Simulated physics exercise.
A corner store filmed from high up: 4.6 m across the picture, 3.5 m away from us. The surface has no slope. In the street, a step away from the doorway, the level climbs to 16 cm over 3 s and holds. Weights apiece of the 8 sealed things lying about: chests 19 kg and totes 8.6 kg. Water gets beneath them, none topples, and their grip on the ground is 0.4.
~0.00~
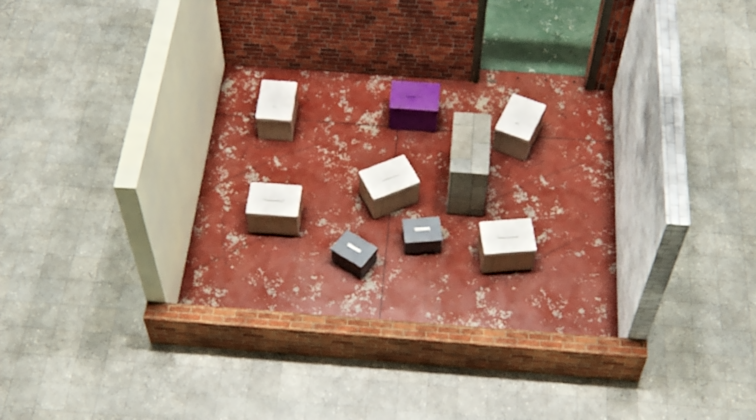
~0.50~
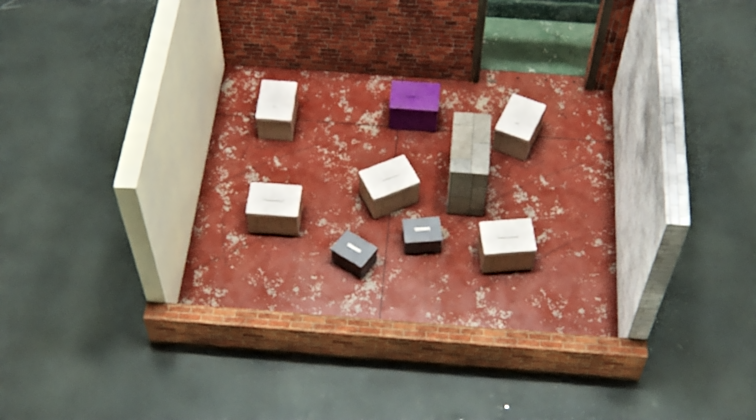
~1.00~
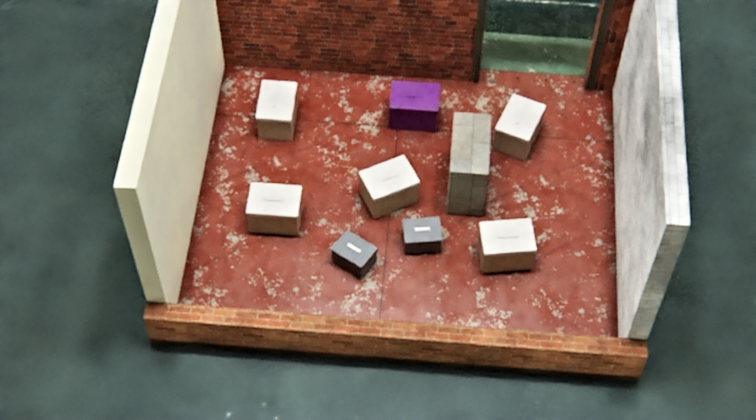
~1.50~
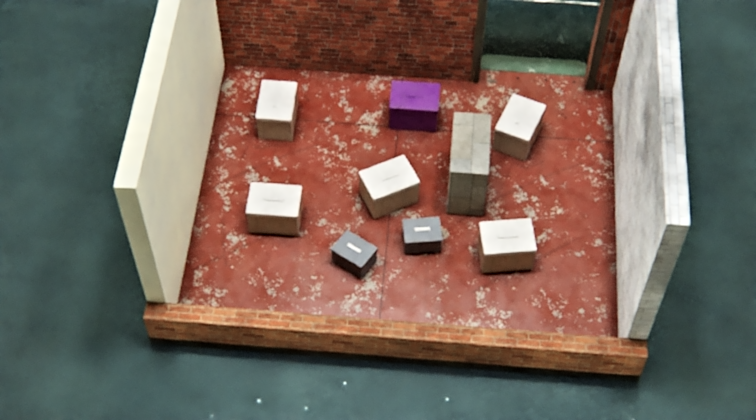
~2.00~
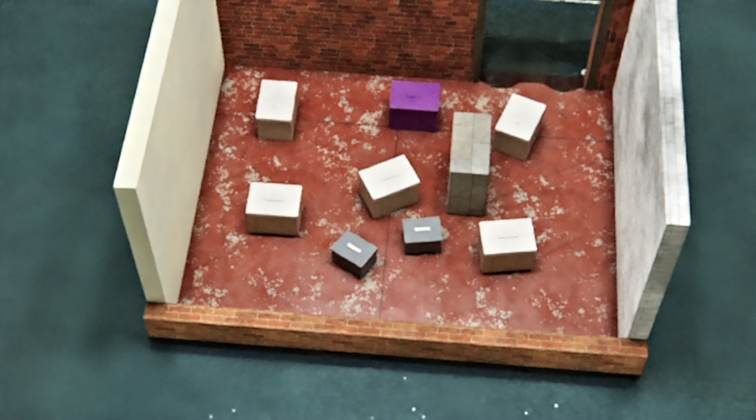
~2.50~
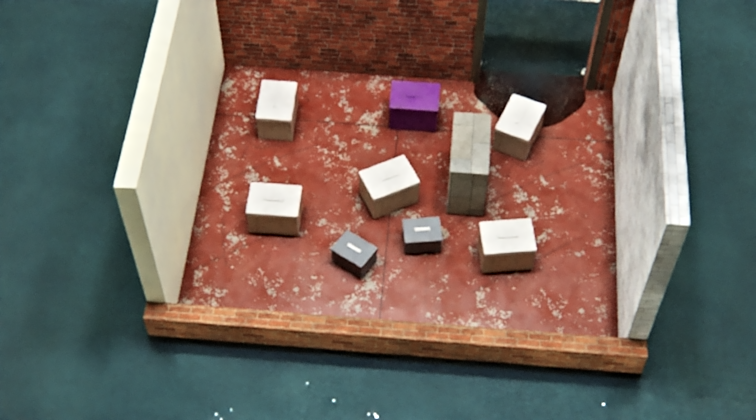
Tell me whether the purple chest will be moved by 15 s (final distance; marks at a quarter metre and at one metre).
Purple chest barely shifts.
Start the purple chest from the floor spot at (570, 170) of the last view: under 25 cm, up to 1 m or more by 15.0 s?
It gets carried off.
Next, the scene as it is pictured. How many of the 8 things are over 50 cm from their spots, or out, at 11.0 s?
I count 2.
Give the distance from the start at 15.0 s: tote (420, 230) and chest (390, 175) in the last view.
In turn: 10 cm, 0 cm.
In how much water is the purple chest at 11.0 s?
About 3 cm.
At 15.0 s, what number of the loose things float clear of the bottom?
I count 5.
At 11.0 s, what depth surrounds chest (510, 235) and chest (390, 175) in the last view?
Roughly 8 and 4 cm.
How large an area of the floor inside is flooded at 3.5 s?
Roughly 2.0 m2.
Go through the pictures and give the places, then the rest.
The purple chest at (415, 96) rests on the ground; 0.0 m2 under water; 0 of 8 have shifted, in the first frame.
The purple chest at (415, 96), on the bottom; water covers 0.0 m2; 0 of 8 have shifted, in the second frame.
The purple chest at (415, 96), on the bottom; 0.0 m2 under water; 0 of 8 have shifted, in the third frame.
The purple chest at (415, 96) rests on the ground; 0.0 m2 under water; 0 of 8 have shifted, in the fourth frame.
The purple chest at (415, 96), on the bottom; water covers 0.0 m2; 0 of 8 have shifted, in the fifth frame.
The purple chest at (415, 96) rests on the ground; water covers 0.5 m2; 0 of 8 have shifted, in the sixth frame.
After 3.5 s the purple chest is near (415, 96), 0.0 m from its start, aground; 0 afloat.
After 6.8 s the purple chest is near (415, 96), 0.0 m from its start, aground; 0 afloat.
After 11.0 s the purple chest is near (415, 96), 0.0 m from its start, aground; 1 afloat.
After 15.0 s the purple chest is near (418, 98), 0.1 m from its start, aground; 5 afloat.
